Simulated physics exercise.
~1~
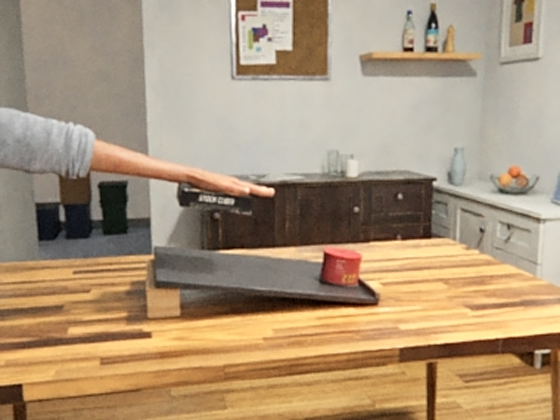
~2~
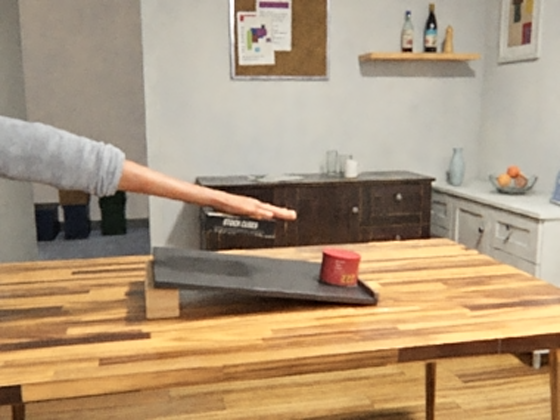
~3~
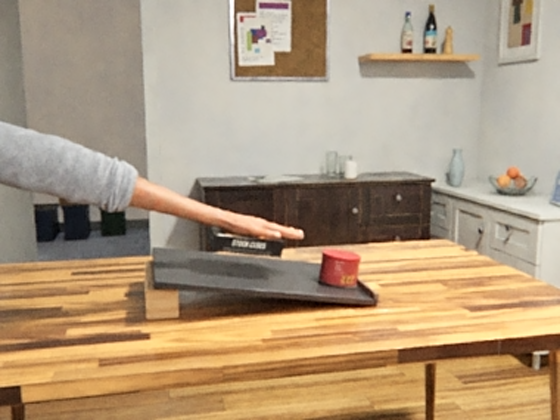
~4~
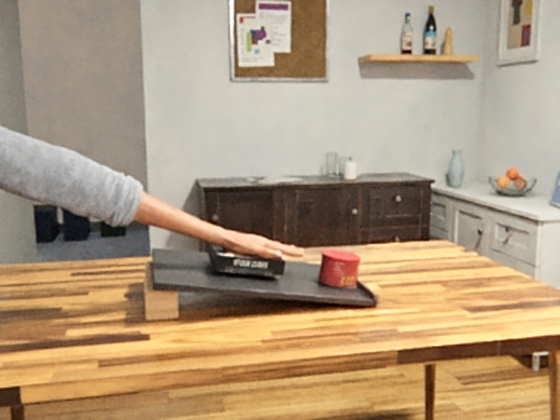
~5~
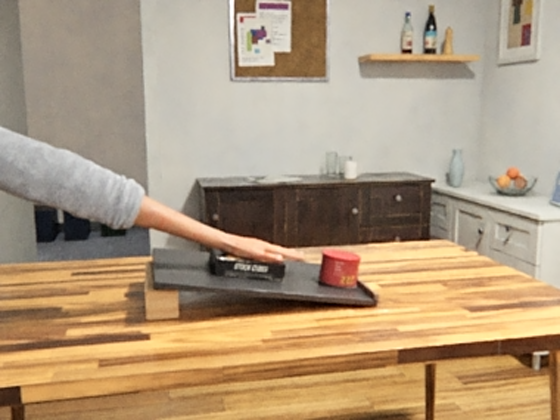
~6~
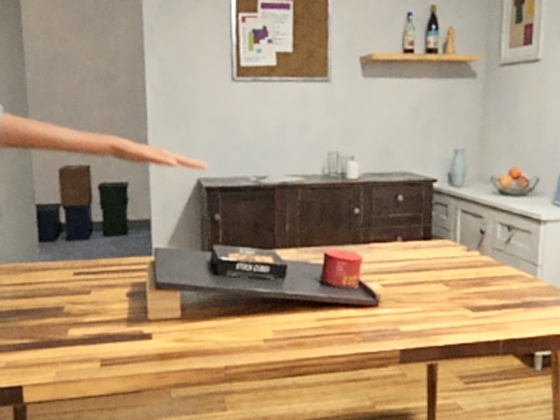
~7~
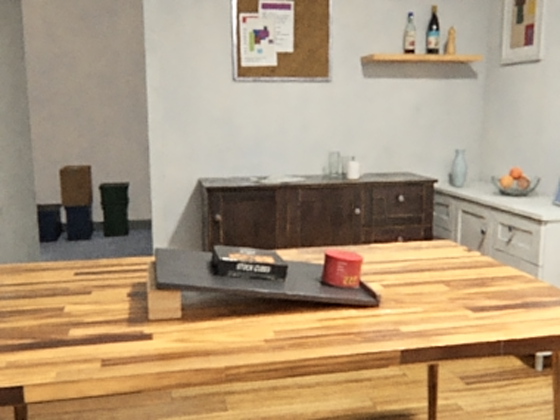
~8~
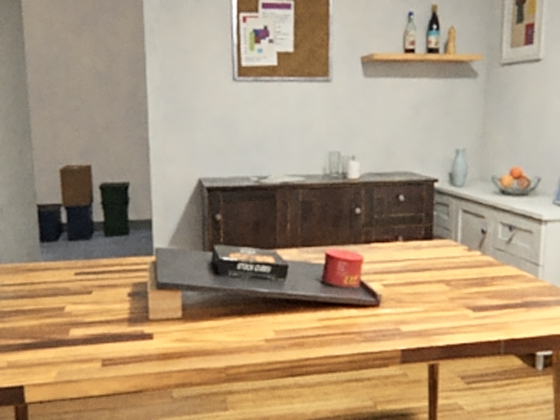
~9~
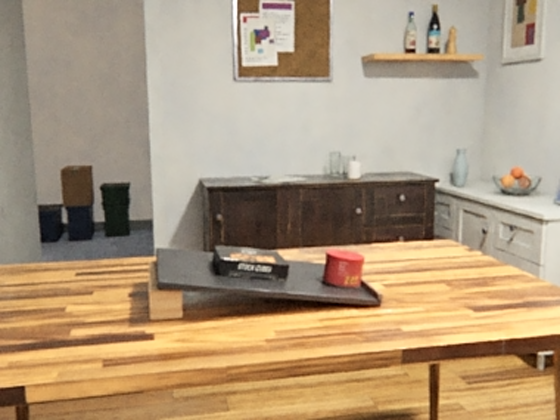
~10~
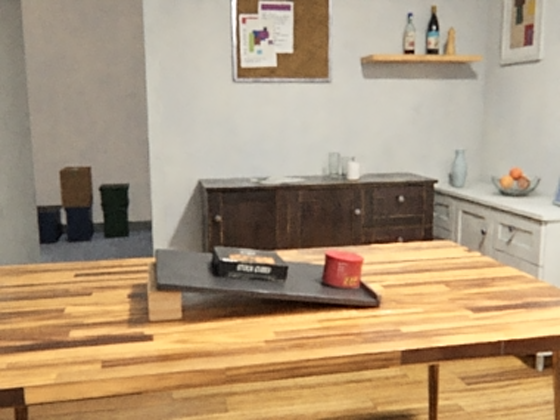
A black packet, held by a hand reaching in from the left, hovers above a dark board that rests on a wooden block and slopes down to the right on a striped wooden table. The slightly swaying view faces the table from the front, with a red tub near the board's lower end and a dark sideboard, corkboard and bottle shelf behind. The hand lowers the packet onto the slope, left of the tub. It then lets go and withdraws to the left. The packet keeps its place, and it and the tub end at rest on the board.
